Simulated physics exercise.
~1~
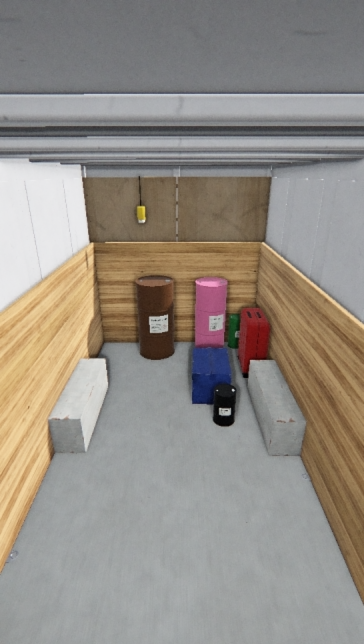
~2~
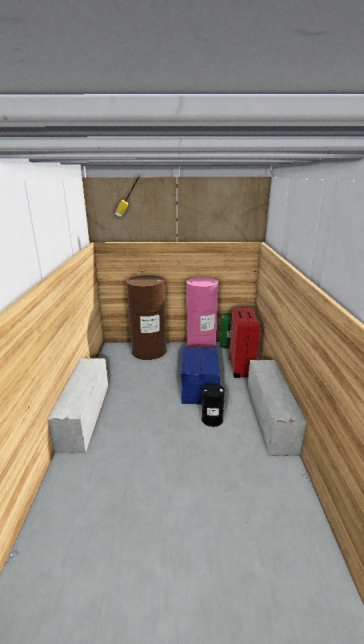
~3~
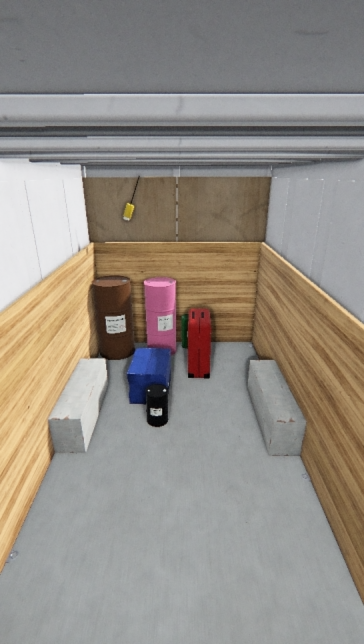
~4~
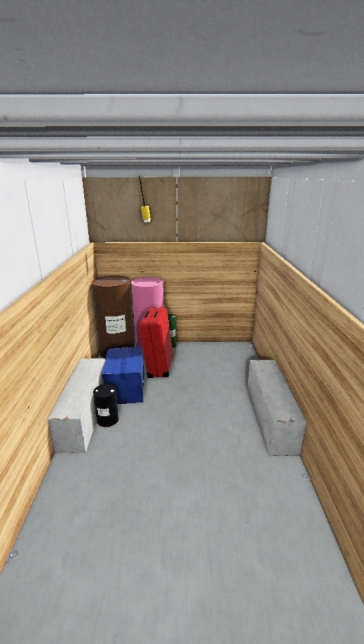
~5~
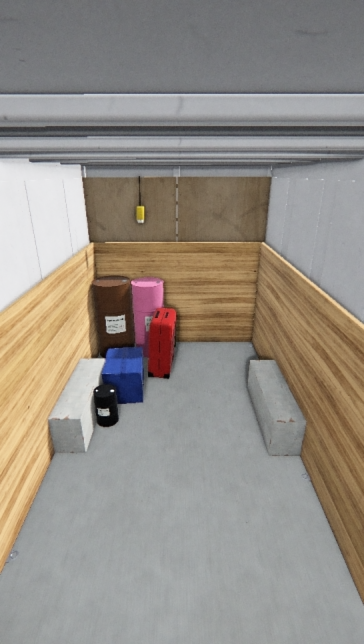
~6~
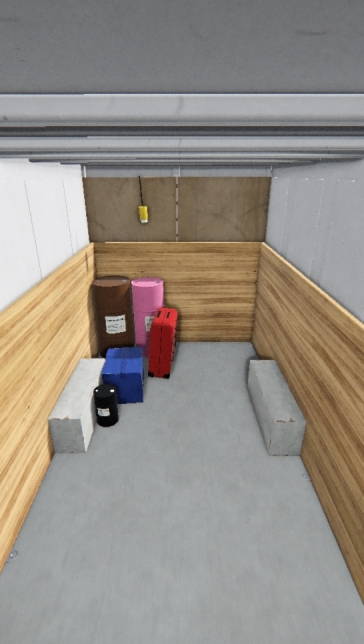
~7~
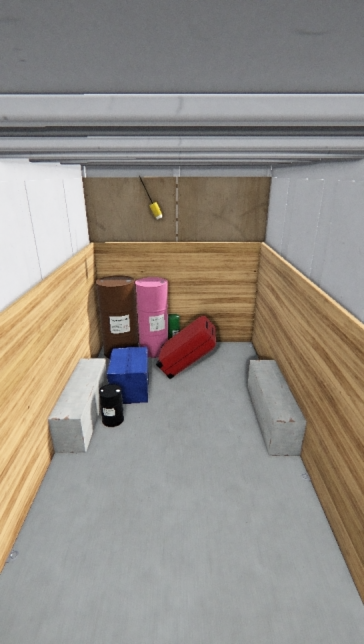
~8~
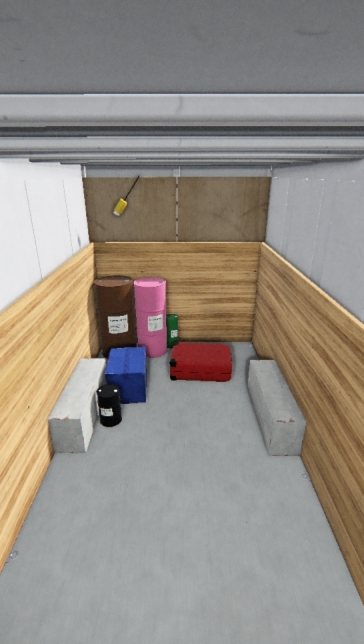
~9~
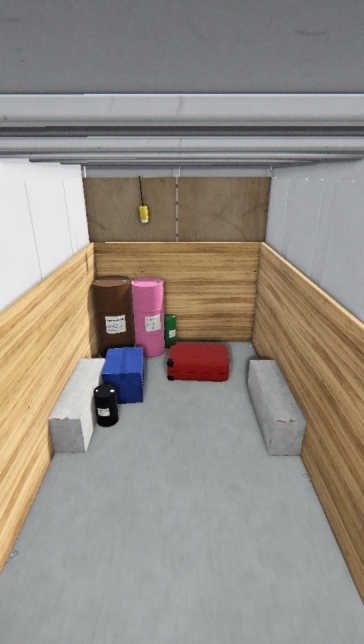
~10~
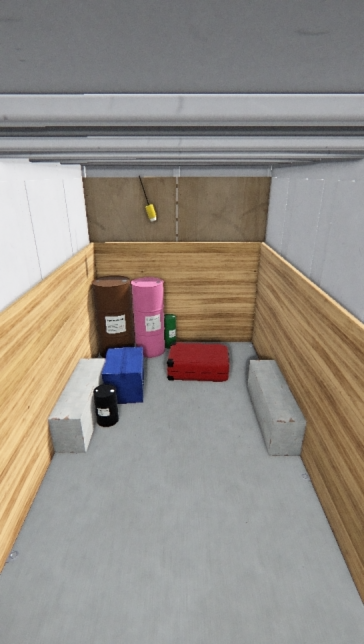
Brown and pink drums, canisters, a blue box and red case sliding left in a van, the case then toppling flat.
